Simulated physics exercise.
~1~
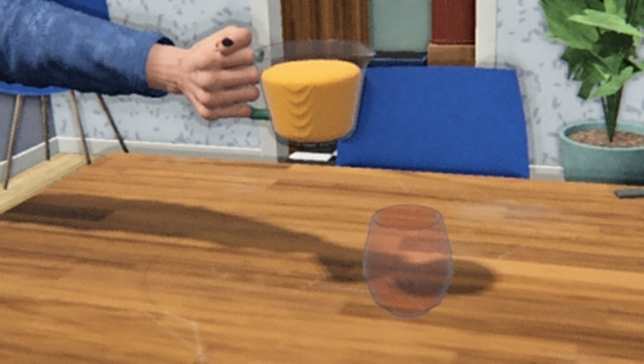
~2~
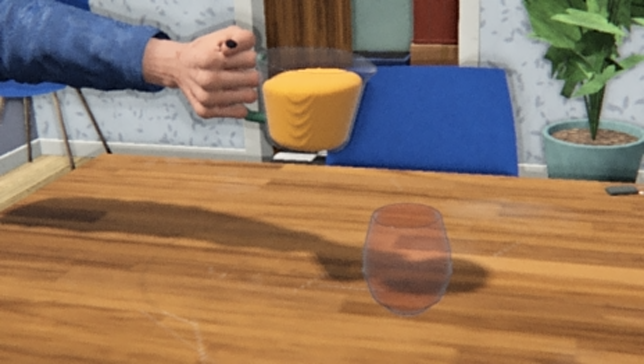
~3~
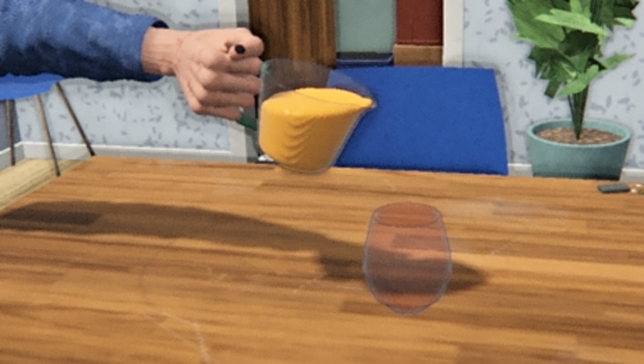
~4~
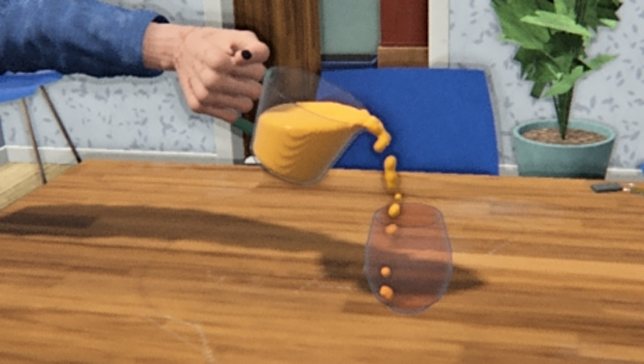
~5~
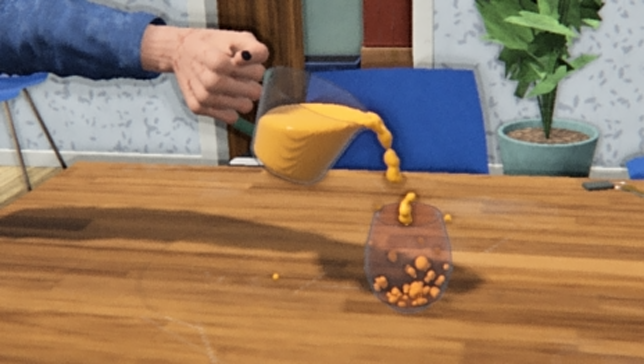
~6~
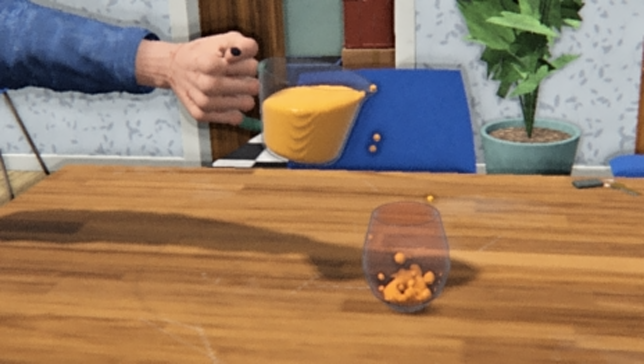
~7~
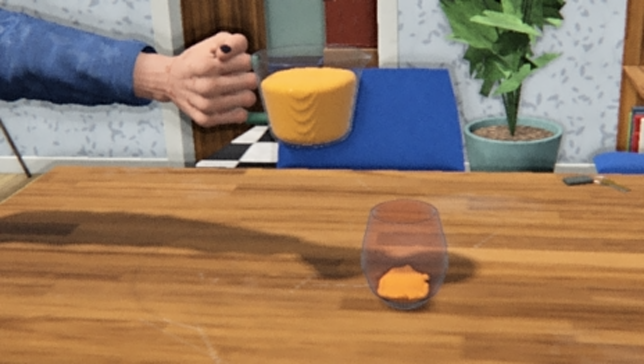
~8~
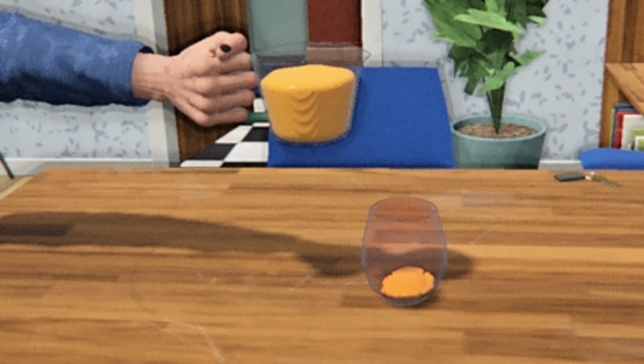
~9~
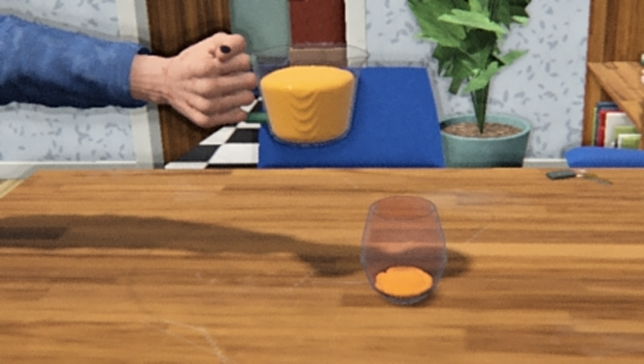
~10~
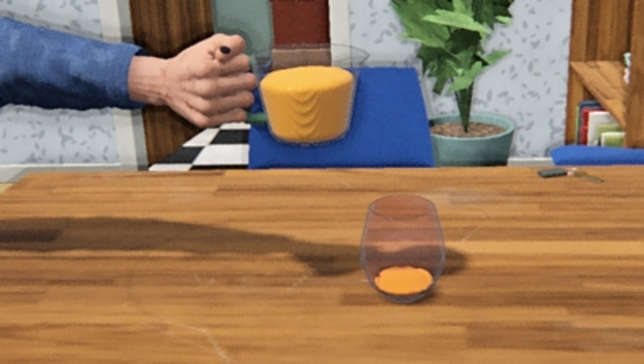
In a room with a blue chair and a potted plant, a hand in a blue sleeve holds a clear jug of orange juice to the left of an empty round-bellied glass on a wooden table. The hand gently tips the jug to the right, and juice spills over its rim in a thin, beaded stream. Most drops into the glass, while a few stray drops fly outside it. The jug then tilts back upright and the stream stops. The scattered drops settle into a shallow orange pool in the glass, and the jug stays mostly full.
